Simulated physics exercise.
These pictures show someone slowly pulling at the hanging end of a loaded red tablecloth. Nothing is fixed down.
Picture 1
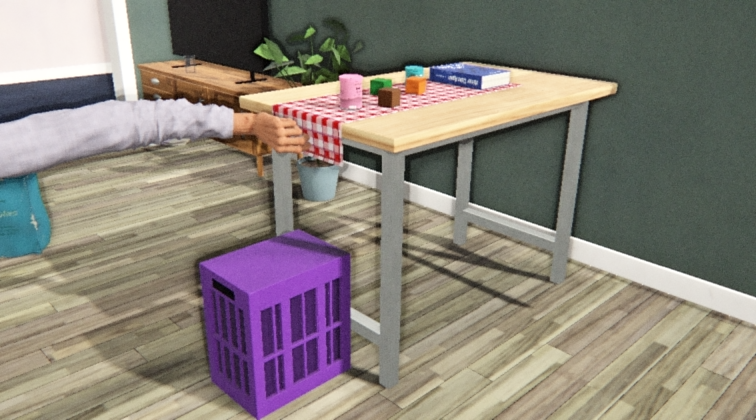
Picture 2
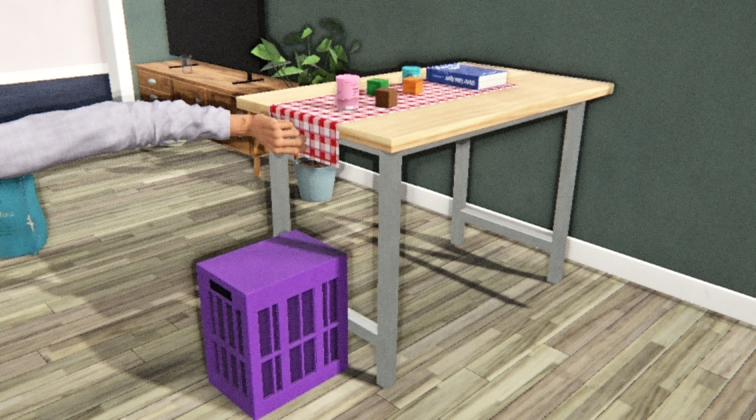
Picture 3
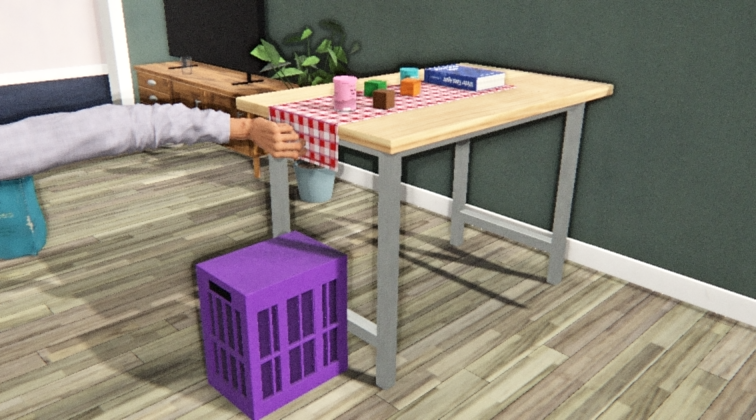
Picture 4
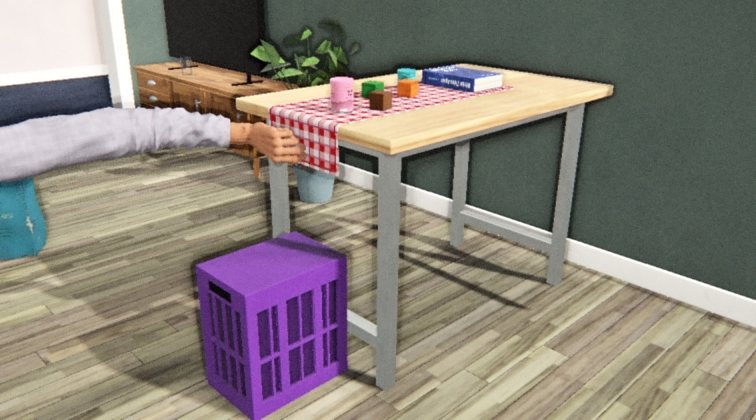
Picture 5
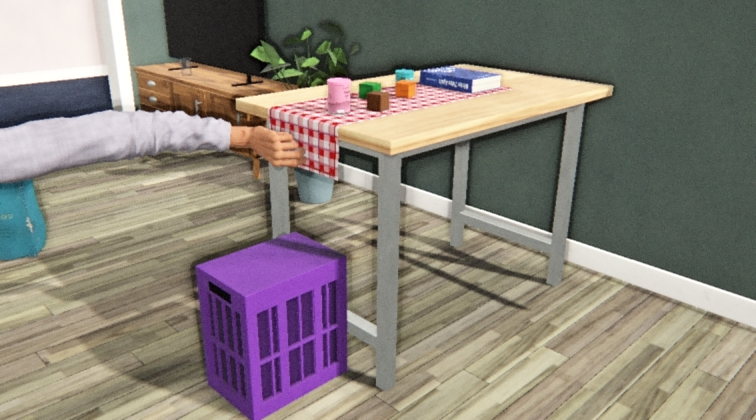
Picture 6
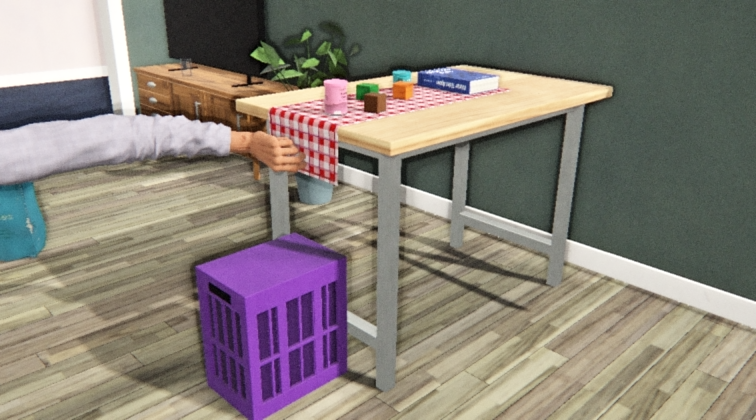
A hand slowly pulls the checked red cloth down, drawing the objects on it slightly left.
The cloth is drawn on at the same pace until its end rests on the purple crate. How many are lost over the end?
The answer is two.
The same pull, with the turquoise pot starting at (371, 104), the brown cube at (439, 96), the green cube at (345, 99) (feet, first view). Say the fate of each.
The turquoise pot drops off, the brown cube holds on, the green cube comes down.
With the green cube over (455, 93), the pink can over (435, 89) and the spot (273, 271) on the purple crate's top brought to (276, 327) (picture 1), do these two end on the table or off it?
The green cube keeps its place on top; the pink can holds on.
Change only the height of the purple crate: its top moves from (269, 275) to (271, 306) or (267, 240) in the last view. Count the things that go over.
The count: 3 and 1.
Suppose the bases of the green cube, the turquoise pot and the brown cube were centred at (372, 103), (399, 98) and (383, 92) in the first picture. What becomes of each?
The green cube goes over, the turquoise pot holds on, the brown cube holds on.
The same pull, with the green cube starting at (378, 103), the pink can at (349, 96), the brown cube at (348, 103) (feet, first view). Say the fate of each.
The green cube falls, the pink can tumbles off, the brown cube tumbles off.
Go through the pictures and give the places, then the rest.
Hem (343, 167); pink can (351, 76); brown cube (389, 89); green cube (381, 79); orange cube (416, 78); turquoise pot (415, 68); top of the crate (273, 271), in the first picture.
Hem (339, 168); pink can (348, 77), in the second picture.
Hem (338, 172); brown cube (384, 91), in the third picture.
Hem (339, 177); green cube (373, 82); top of the crate (269, 273), in the fourth picture.
Hem (338, 180); orange cube (406, 82), in the fifth picture.
Hem (338, 186); pink can (336, 82); brown cube (375, 94); green cube (367, 84); orange cube (403, 83); turquoise pot (402, 72), in the sixth picture.
Early on, hem near (303, 206); all still up.
Midway, hem near (303, 238); pink can gone.
Near the end, hem on the crate; pink can and brown cube gone.
Finally, hem on the crate; pink can and brown cube gone. Over the edge go two.
